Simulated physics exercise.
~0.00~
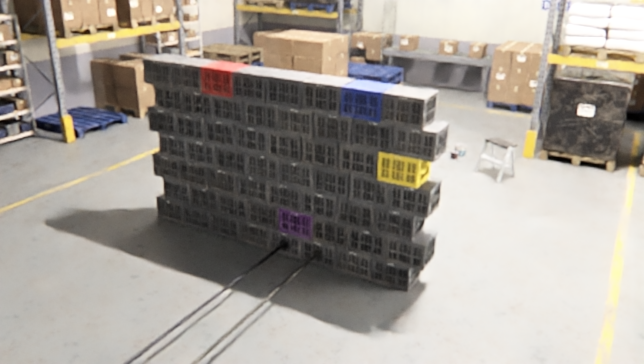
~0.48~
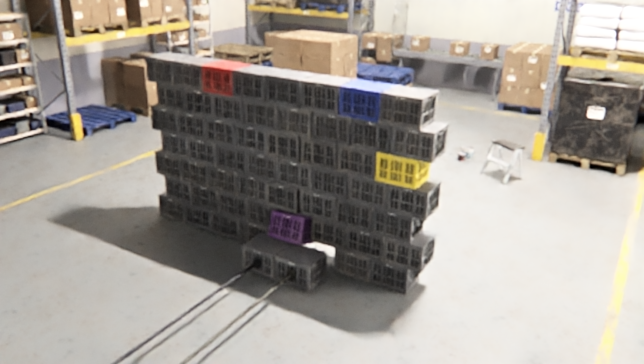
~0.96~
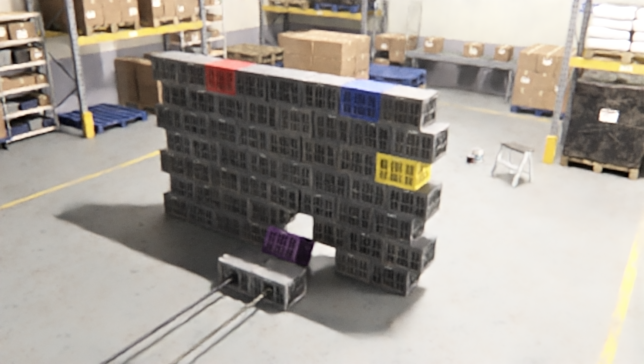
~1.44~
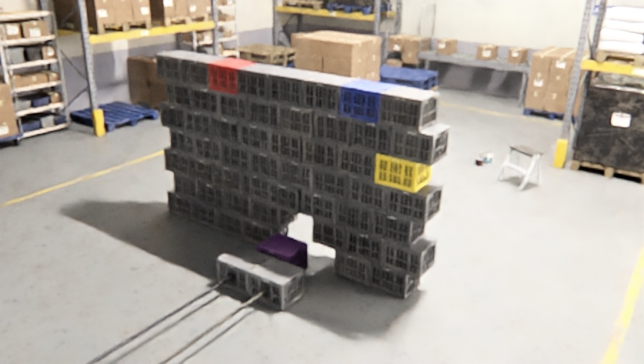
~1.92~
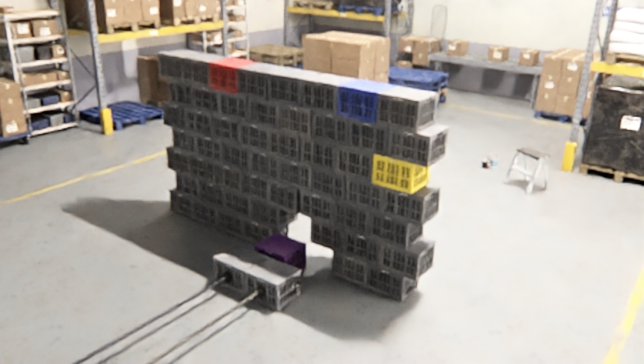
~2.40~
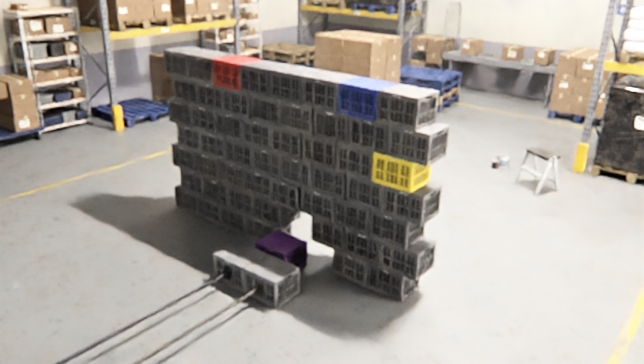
Two thin arms drawing a pair of grey crates from a stacked wall's base, the purple crate dropping into the gap, the rest standing.
